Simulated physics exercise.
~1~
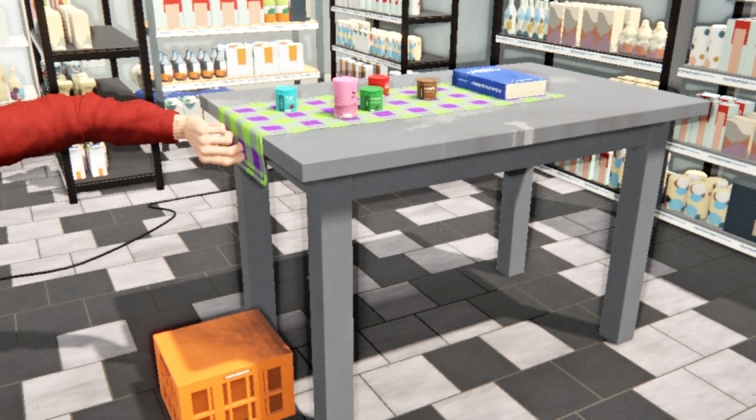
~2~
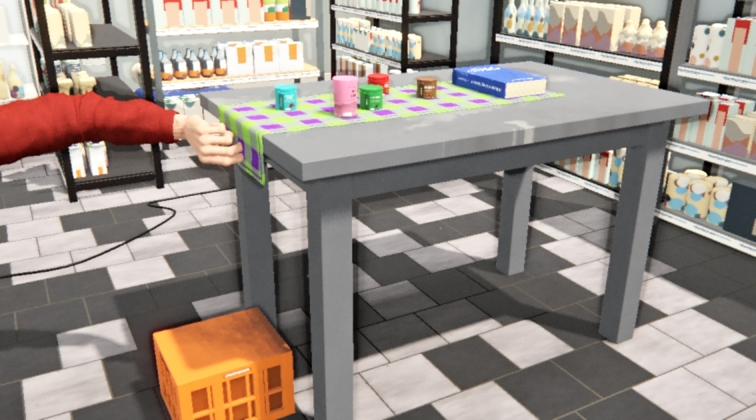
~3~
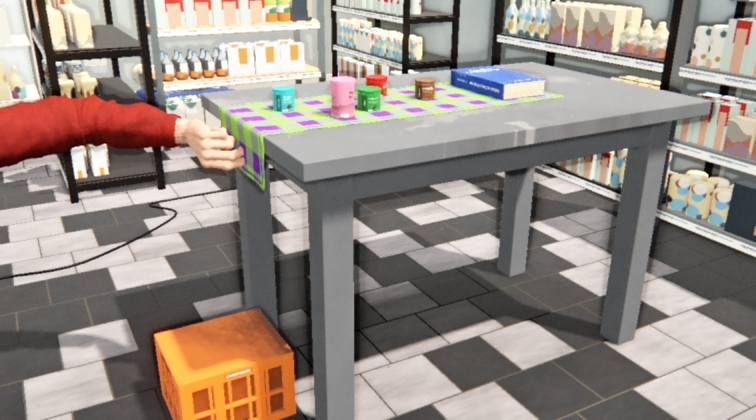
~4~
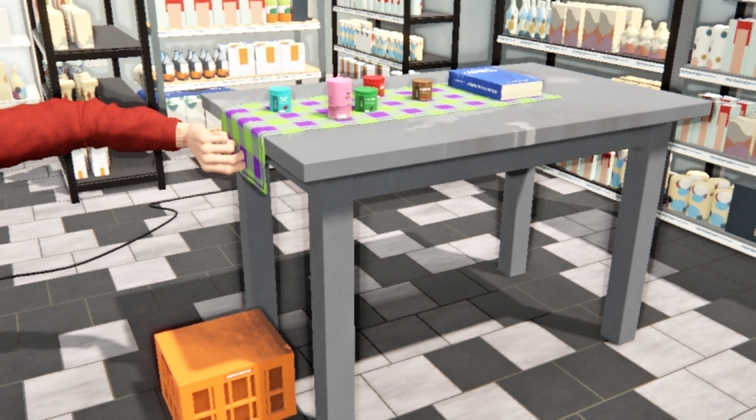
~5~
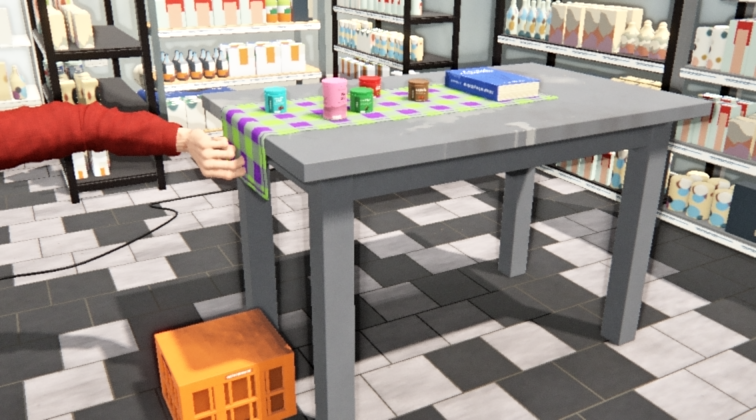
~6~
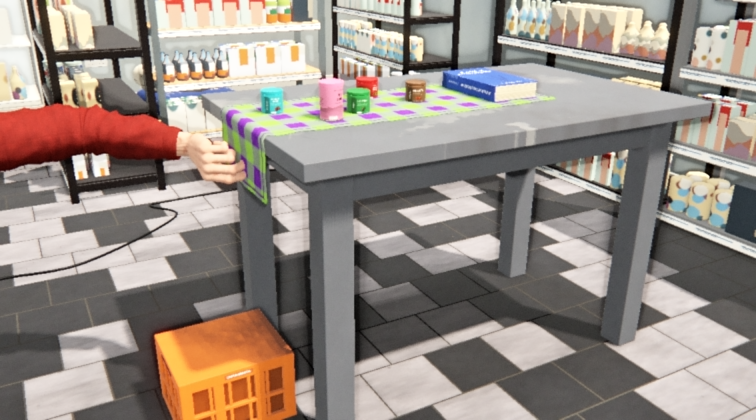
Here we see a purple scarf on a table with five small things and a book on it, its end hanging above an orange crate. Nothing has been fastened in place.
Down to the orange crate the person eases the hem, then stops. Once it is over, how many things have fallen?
By the end, four have fallen.
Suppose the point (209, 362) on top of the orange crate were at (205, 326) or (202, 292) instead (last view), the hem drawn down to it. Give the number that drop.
Counting them gives 3 and 2.
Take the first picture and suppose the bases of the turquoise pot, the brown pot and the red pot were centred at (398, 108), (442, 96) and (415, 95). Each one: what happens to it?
As for the turquoise pot, it goes off; the brown pot stays aboard; the red pot stays aboard.
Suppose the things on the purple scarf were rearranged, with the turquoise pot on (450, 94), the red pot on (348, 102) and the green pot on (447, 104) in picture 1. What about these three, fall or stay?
The turquoise pot remains up, the red pot comes down, the green pot holds on.
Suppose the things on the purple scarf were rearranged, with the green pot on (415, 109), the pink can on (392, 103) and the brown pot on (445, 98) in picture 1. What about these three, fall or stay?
The green pot ends up off the top, the pink can ends up off the top, the brown pot ends up on top still.
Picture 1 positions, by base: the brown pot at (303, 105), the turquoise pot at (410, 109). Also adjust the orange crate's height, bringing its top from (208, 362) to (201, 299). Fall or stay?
Brown pot: Off. Turquoise pot: Still up.
Soon after, hem near (247, 279); turquoise pot and pink can gone.
After that, hem on the crate; turquoise pot, pink can, green pot and red pot gone.
In the end, hem on the crate; turquoise pot, pink can, green pot and red pot gone. Over the edge go four.
